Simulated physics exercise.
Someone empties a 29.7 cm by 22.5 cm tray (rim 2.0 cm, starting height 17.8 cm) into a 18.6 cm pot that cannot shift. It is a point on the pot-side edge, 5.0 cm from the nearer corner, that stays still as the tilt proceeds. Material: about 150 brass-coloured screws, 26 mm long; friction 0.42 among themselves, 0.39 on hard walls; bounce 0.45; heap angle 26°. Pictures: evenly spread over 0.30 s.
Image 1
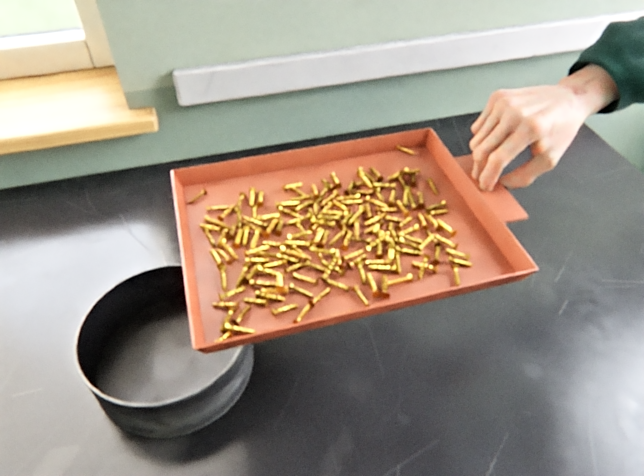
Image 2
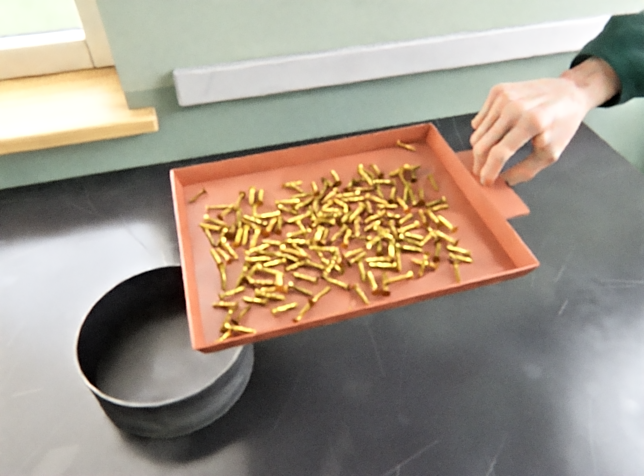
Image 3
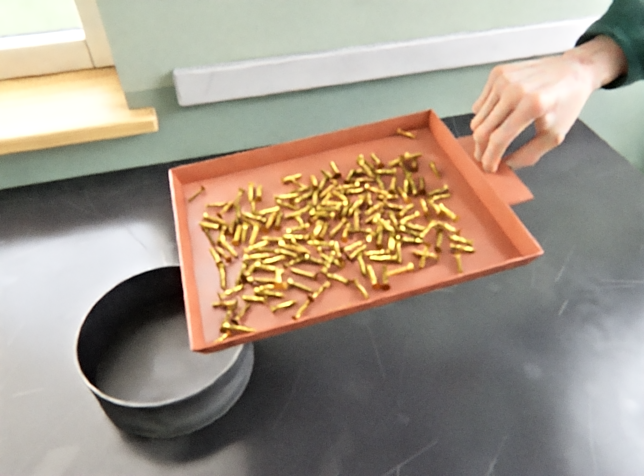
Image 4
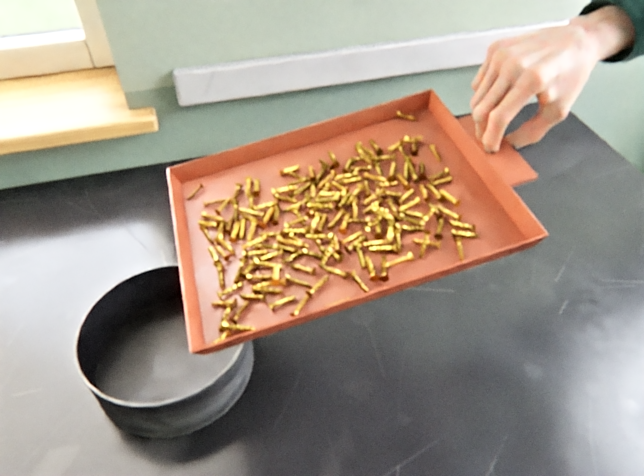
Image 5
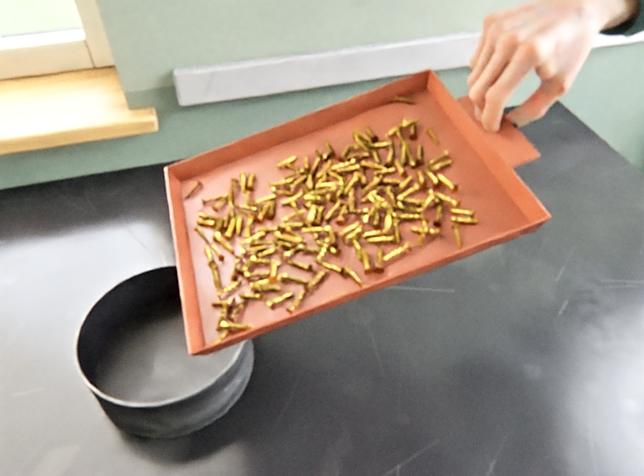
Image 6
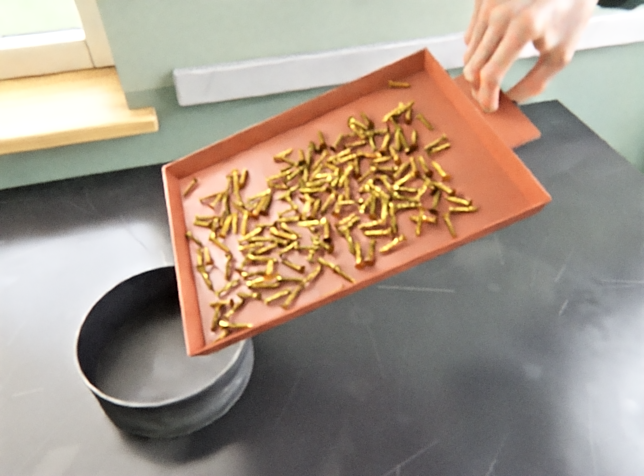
A shallow reddish-orange tray scattered with many small brass-coloured screws starts out nearly level, then tilts steadily as a hand in a dark green sleeve raises its right end. The screws shift slightly leftward with the tray, whose left front corner is lowest, beside a round, empty dark pot at left. The still camera looks down on a black tabletop against a pale green wall.
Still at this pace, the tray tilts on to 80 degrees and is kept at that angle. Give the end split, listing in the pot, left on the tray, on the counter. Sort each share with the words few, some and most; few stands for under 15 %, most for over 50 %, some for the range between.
The shares come out as follows. Pot: Most. Left on the tray: Few. Counter: Some.
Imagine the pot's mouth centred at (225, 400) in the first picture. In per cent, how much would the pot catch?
About 55 per cent.
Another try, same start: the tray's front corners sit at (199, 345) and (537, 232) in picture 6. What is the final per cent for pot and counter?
Pot 30 % / counter 70 %.
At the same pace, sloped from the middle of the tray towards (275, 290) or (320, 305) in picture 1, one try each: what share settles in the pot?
Approximately 5 percent, then 0 percent.
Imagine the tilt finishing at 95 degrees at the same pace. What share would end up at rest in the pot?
Roughly 70 percent.
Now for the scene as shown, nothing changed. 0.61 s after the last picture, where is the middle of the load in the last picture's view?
The middle of the load should be near (171, 288) then.
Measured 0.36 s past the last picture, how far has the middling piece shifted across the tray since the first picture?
Around 9 centimetres.
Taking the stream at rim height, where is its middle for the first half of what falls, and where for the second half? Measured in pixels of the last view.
I'd mark about (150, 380) for the first half and about (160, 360) for the second.
Then, 0.36 s after the last picture, tilt 48 degrees; the tray holds 100 %, the pot 0 %.
Then, 0.61 s after the last picture, tilt 68 degrees; the tray holds 65 %, the pot 5 %.
Then, 0.96 s after the last picture, tilt 80 degrees; the tray holds 20 %, the pot 40 %.
In the end, pot 70 %, tray 5 %, counter 25 %.
